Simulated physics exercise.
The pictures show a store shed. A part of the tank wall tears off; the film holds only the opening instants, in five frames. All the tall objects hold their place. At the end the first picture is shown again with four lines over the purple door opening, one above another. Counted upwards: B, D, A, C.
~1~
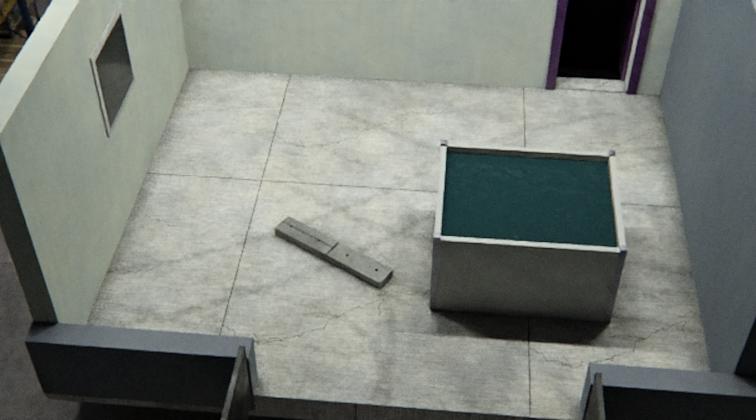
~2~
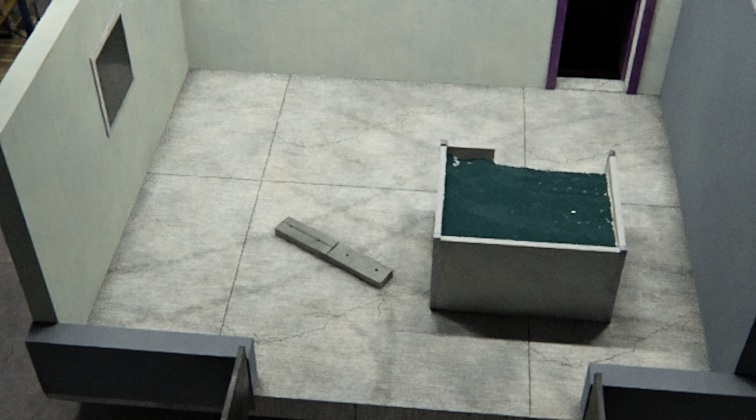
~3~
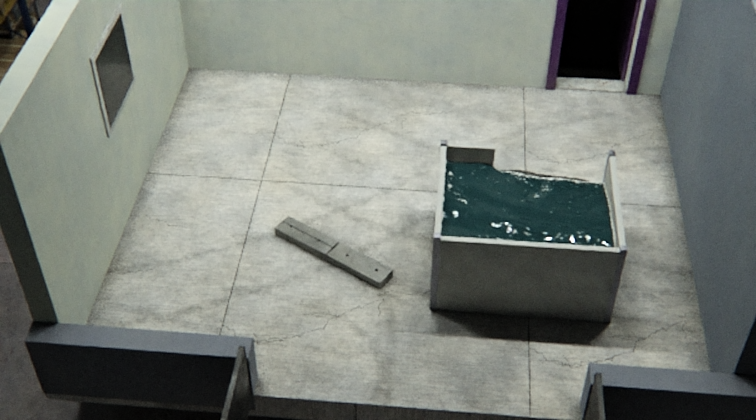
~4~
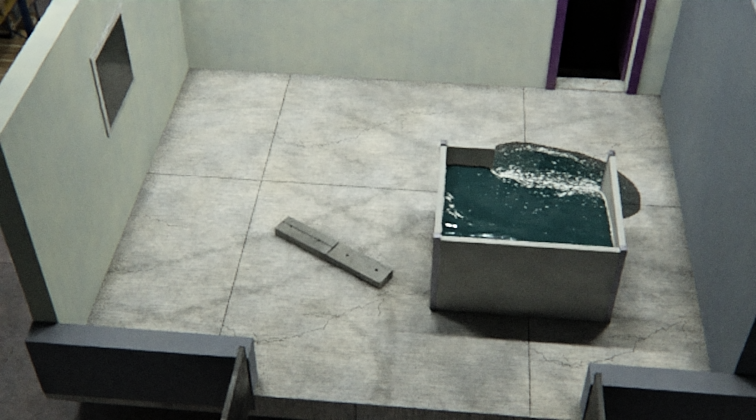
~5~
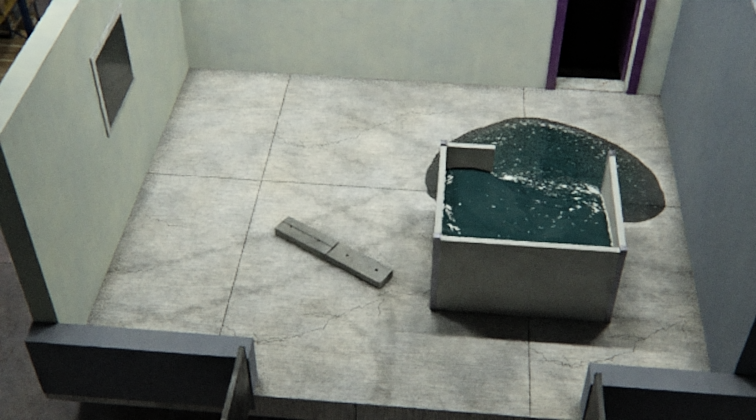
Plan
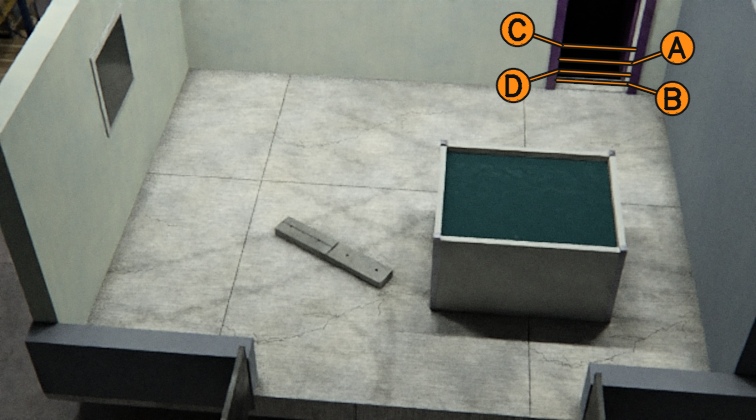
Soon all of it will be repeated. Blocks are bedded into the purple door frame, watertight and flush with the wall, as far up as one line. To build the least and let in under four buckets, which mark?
A.
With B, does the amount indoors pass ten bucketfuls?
Yes, clearly.
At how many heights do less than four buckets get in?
Two of them.
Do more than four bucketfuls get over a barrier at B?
Yes.
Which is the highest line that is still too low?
That would be D.
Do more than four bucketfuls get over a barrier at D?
Yes, it does.
In orange, A at (596, 61); B at (592, 82); C at (598, 47); D at (594, 73); from the bottom up B, D, A, C.
With A, a splash gets over, under a bucket.
With B, dozens of bucketfuls pour in.
With C, nothing gets over.
With D, about 9 bucketfuls get in.
